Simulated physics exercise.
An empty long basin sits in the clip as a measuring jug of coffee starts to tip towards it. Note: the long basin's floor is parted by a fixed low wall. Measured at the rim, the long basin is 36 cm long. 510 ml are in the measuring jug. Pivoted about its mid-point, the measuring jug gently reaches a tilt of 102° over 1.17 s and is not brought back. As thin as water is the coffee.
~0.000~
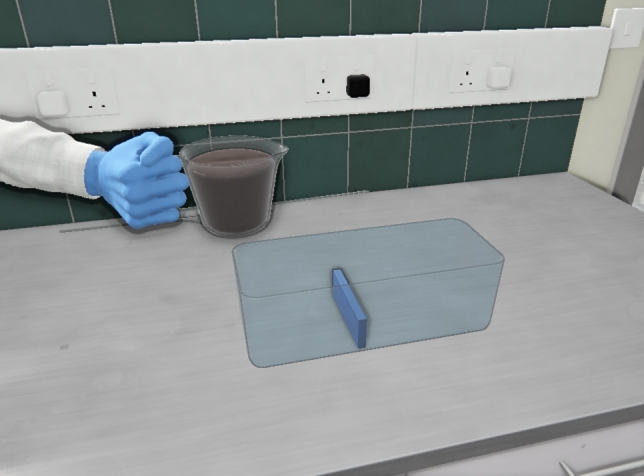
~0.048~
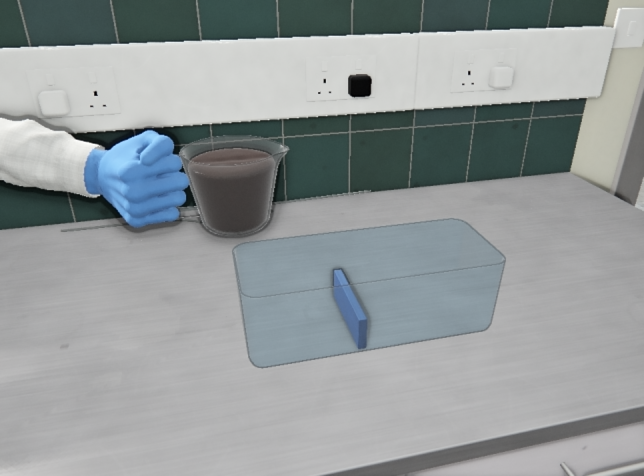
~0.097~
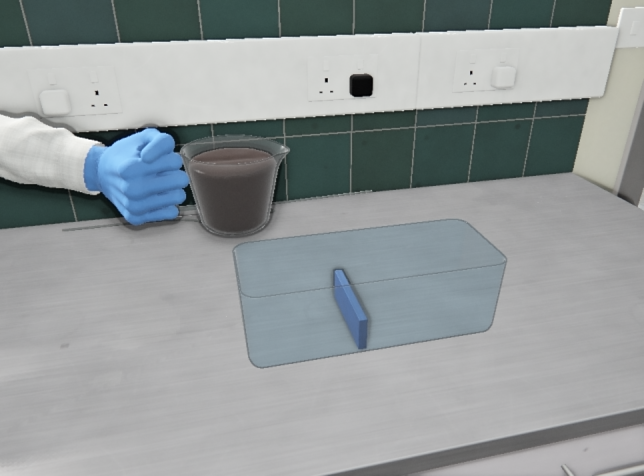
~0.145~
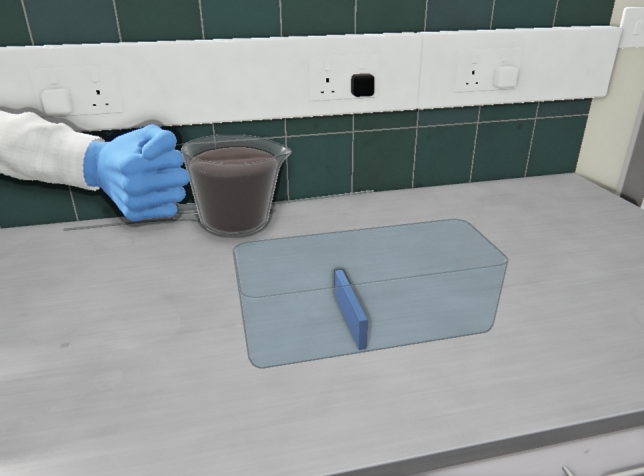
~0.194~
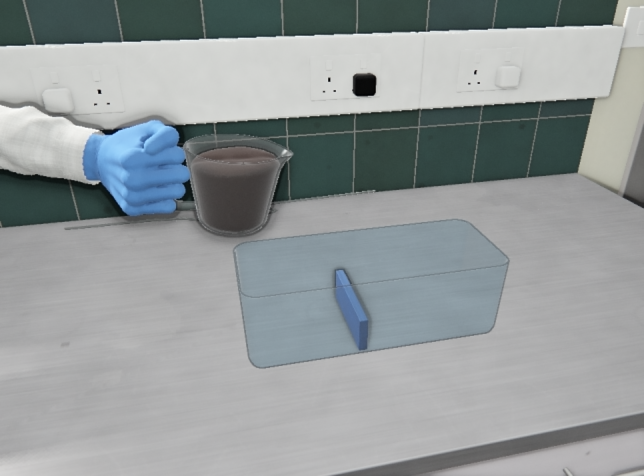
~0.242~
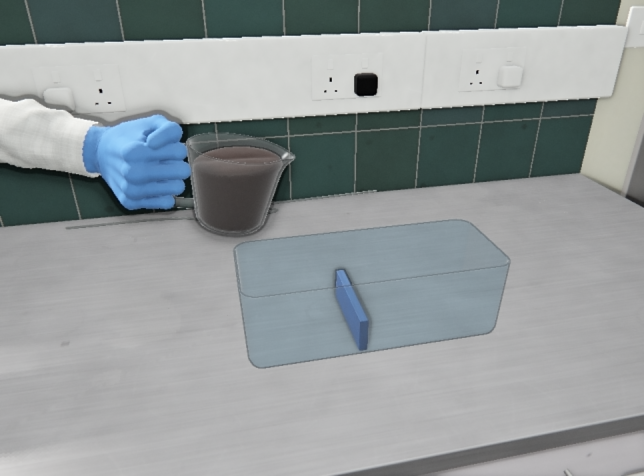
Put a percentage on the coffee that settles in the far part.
Roughly 12 per cent ends up there.
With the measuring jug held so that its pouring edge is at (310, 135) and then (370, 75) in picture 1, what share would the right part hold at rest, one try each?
Near 65 in a hundred on the first go and near 95 in a hundred on the second.
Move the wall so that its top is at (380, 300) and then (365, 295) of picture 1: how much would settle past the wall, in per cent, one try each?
Try 1: 10 %; try 2: 5 %.
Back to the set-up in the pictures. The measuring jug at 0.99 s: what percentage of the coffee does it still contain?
I reckon near 12 per cent still sits there.
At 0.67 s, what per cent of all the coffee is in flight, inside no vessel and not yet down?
Estimate: About 20 % of all of it.
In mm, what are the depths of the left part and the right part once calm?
22 mm left, 2 mm right.
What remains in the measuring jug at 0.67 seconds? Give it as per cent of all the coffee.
At that time about 68 in a hundred parts are still held.
Then, 0.67 s in, the tilt is 63° and 68 per cent is still to pour, 10 is left of the wall and 1 right of it.
Then, 0.99 s in, the tilt is 96° and 13 per cent is still to pour, 65 is left of the wall and 10 right of it.
Then, 1.31 s in, the tilt is 102° and 0 per cent is still to pour, 86 is left of the wall and 12 right of it.
Then, 1.67 s in, the tilt is 102° and 0 per cent is still to pour, 86 is left of the wall and 12 right of it.
Finally, 86 per cent lies left of the wall, 12 right of it and 2 outside.
